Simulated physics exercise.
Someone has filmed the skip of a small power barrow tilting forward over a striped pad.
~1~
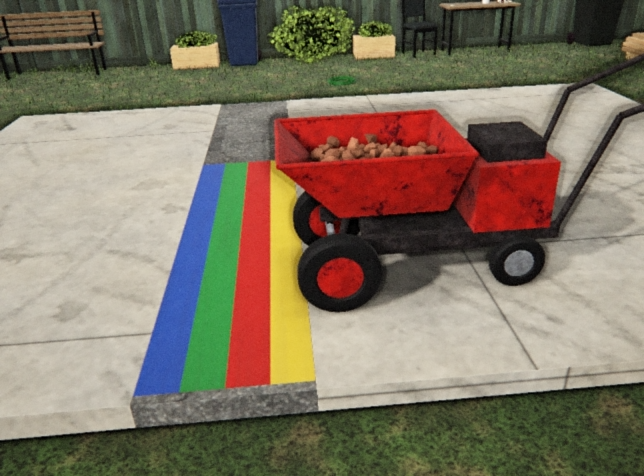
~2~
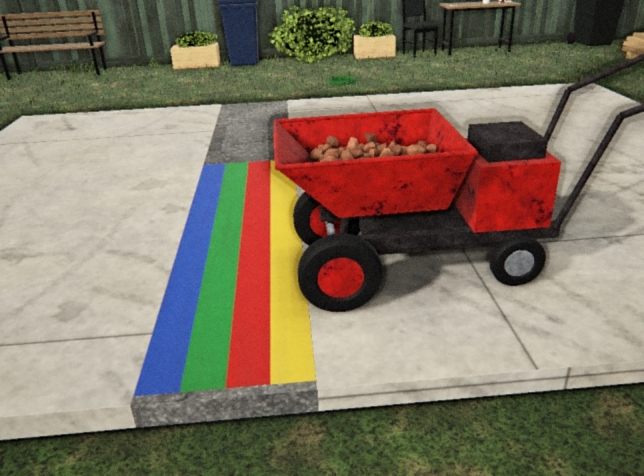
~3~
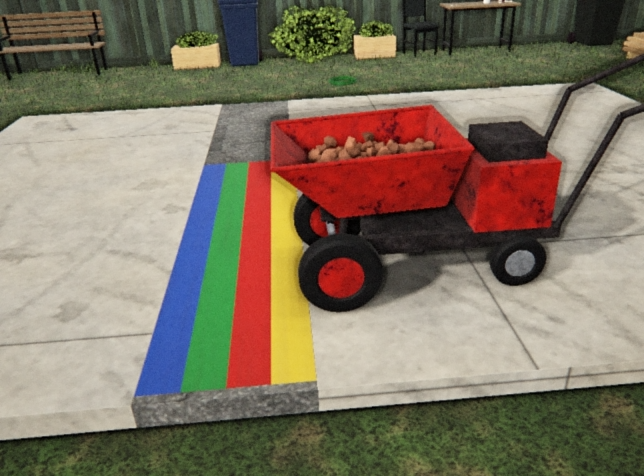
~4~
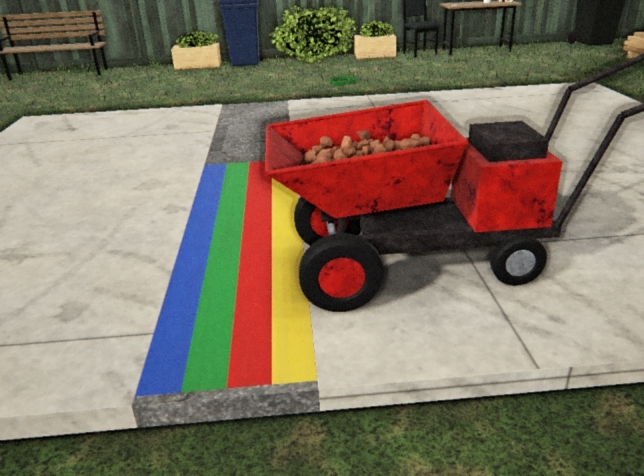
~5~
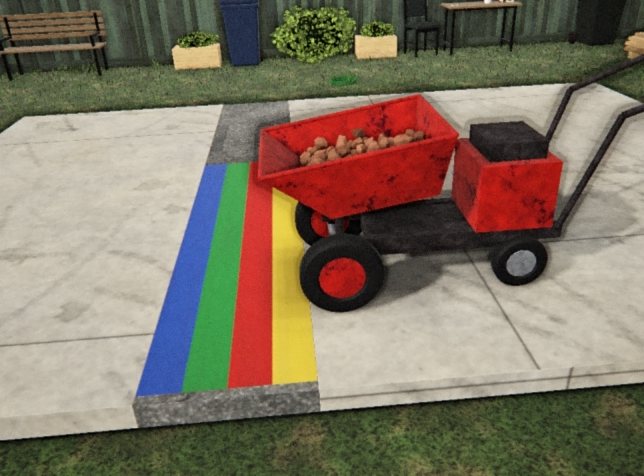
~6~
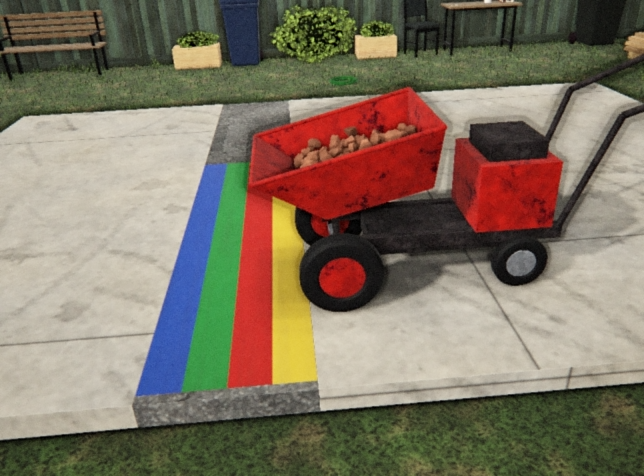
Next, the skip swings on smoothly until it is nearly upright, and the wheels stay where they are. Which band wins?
The blue strip carries the most.
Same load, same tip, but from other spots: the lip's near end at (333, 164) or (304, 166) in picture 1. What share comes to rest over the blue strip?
About 10 and 20 per cent.
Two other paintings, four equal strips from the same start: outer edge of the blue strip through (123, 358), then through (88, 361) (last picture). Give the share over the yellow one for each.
Near 0 % and 0 %.
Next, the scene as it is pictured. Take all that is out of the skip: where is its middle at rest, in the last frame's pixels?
Near (189, 280).
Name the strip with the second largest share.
The runner-up: The green one.
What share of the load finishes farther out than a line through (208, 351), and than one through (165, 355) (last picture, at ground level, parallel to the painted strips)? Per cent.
First some 70, then 30 per cent.
Just after the last frame, skip tipped well over; every one in the skip.
A moment on, skip tipped steeply; almost all in the skip; just a few over the green strip; just a few over the blue strip.
Further on, skip tipped right over; roughly a third in the skip; about a tenth over the green strip; roughly a third over the blue strip; roughly a quarter off the paint.
When it is over, skip tipped right over; roughly a quarter in the skip; not one over the yellow strip; not one over the red strip; roughly a quarter over the green strip; roughly a third over the blue strip; roughly a quarter off the paint.
